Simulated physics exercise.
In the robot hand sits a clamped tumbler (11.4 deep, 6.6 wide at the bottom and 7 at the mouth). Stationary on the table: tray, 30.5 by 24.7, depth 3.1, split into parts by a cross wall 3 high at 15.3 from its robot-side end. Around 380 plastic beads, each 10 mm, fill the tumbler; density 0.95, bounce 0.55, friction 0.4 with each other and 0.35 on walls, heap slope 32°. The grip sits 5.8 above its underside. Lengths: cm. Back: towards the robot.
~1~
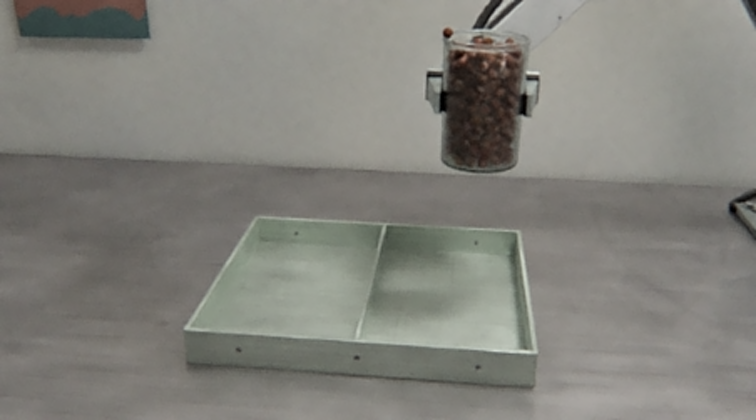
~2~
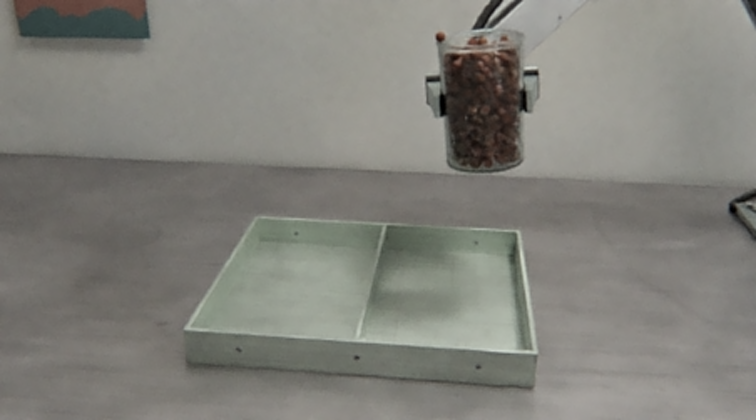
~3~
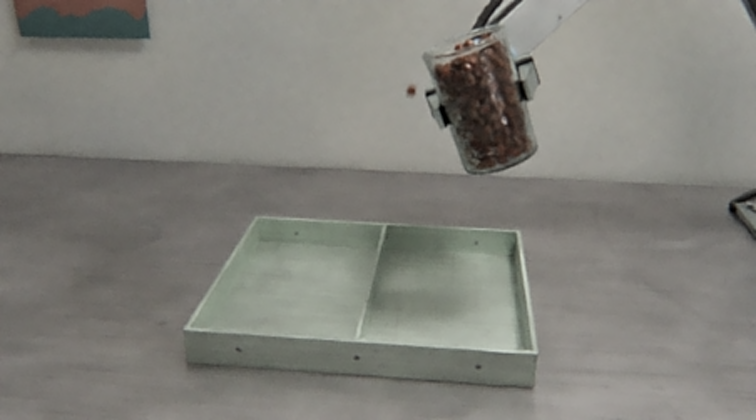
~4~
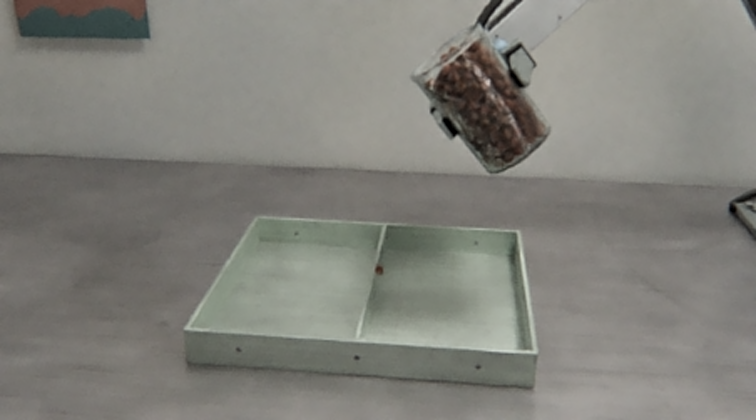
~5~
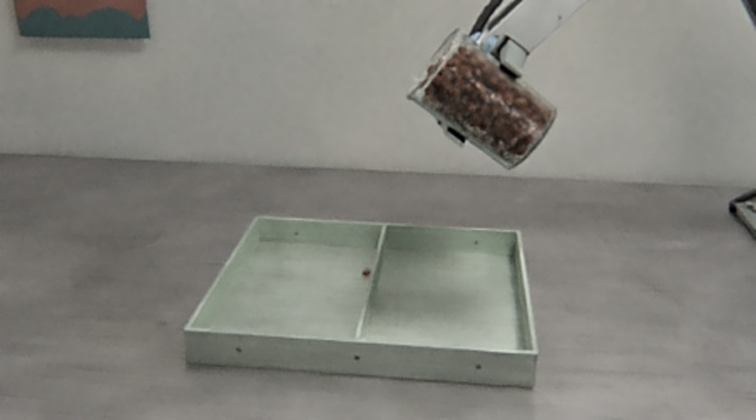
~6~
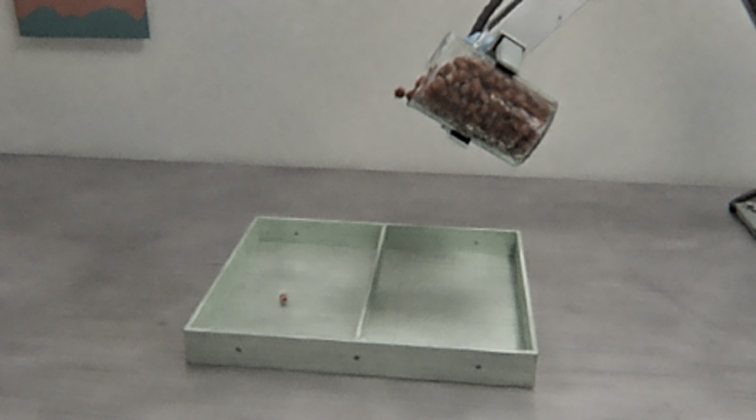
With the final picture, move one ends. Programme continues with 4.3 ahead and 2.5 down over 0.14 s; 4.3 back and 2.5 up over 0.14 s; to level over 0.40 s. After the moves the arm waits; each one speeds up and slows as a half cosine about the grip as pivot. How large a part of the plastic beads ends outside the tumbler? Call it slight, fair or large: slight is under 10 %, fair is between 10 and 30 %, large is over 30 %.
I would call it slight, under 10 %.
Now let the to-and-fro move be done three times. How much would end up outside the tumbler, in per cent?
Then roughly 15 percent.
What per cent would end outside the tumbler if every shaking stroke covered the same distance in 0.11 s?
That gives about 10 percent.
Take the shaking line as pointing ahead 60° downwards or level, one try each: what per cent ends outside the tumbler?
Roughly 0 per cent, then 15 per cent.
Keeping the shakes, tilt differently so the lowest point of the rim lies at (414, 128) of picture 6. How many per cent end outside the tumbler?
I'd say close to 35 per cent.
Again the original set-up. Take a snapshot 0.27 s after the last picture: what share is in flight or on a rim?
Roughly 4 per cent.
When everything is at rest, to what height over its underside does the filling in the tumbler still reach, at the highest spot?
It reaches close to 11.5 cm in the end.
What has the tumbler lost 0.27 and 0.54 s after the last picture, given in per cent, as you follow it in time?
Estimates in order: Close to 5, close to 5.
Then, 0.27 s later, tilted 60° forward, highest piece 25 above the table; 361 in the tumbler, 2 in the far-side part, 17 in flight or on a rim.
Then, 0.54 s later, tilted 16° forward, highest piece 27 above the table; 354 in the tumbler, 11 in the robot-side part, 11 in the far-side part, 4 in flight or on a rim.
Then, 0.88 s later, level, highest piece 27 above the table; 354 in the tumbler, 13 in the robot-side part, 13 in the far-side part.
Then, 1.93 s later, level, highest piece 27 above the table; 354 in the tumbler, 13 in the robot-side part, 13 in the far-side part.
At rest, 354 in the tumbler, 13 in the robot-side part, 13 in the far-side part. That is 7 % outside the tumbler.
